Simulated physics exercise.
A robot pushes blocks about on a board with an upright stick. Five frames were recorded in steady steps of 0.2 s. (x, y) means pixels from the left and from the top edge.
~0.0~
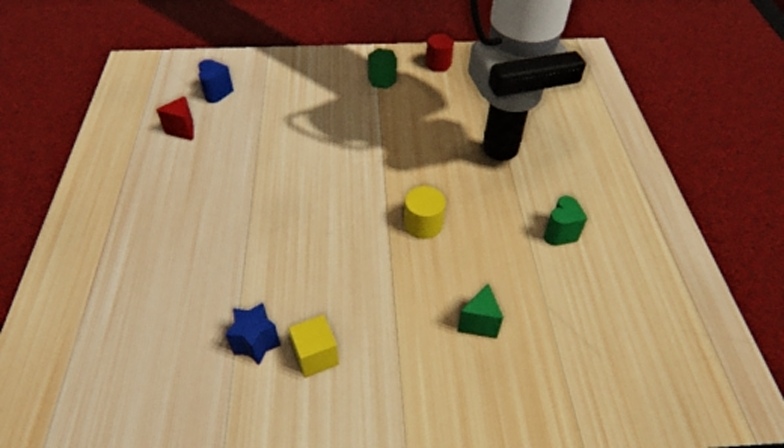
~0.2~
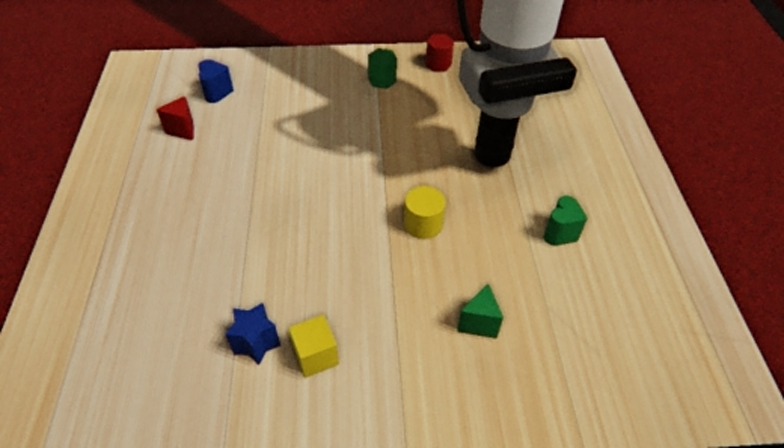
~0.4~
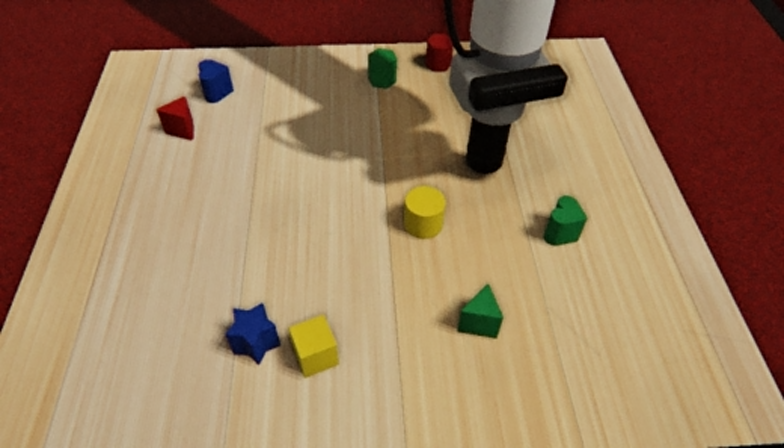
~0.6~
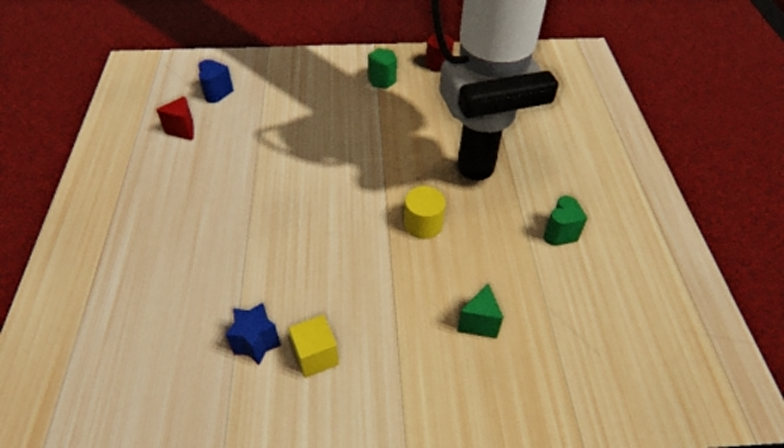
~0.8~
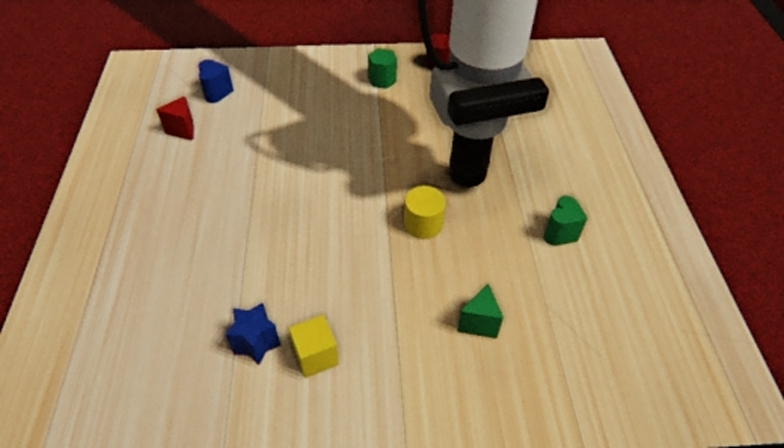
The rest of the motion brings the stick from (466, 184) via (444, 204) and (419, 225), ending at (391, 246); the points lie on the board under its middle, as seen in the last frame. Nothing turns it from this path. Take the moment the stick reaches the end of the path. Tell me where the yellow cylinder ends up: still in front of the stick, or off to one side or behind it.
That block remains ahead.
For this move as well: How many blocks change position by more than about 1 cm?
I expect just one block to be moved by more than 1 cm.
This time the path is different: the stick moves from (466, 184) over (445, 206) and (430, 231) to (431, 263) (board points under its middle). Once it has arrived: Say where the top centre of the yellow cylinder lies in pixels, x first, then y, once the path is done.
Answer: (389, 240).
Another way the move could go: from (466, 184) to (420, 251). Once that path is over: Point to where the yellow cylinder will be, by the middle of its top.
Just about (379, 232).
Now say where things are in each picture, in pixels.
The first frame shows stick's lower end at (500, 149); yellow cylinder at (425, 200).
The second frame shows stick at (492, 155); blocks still.
The third frame shows stick at (484, 162); blocks still.
The fourth frame shows stick at (476, 168); blocks still.
The fifth frame shows stick at (467, 174); yellow cylinder at (425, 200).
The first path, step by step. One third of the way, stick at (444, 195); yellow cylinder at (421, 204).
Two thirds of the way, stick at (419, 215); yellow cylinder at (396, 227).
At the end, stick at (391, 236); yellow cylinder at (370, 253).
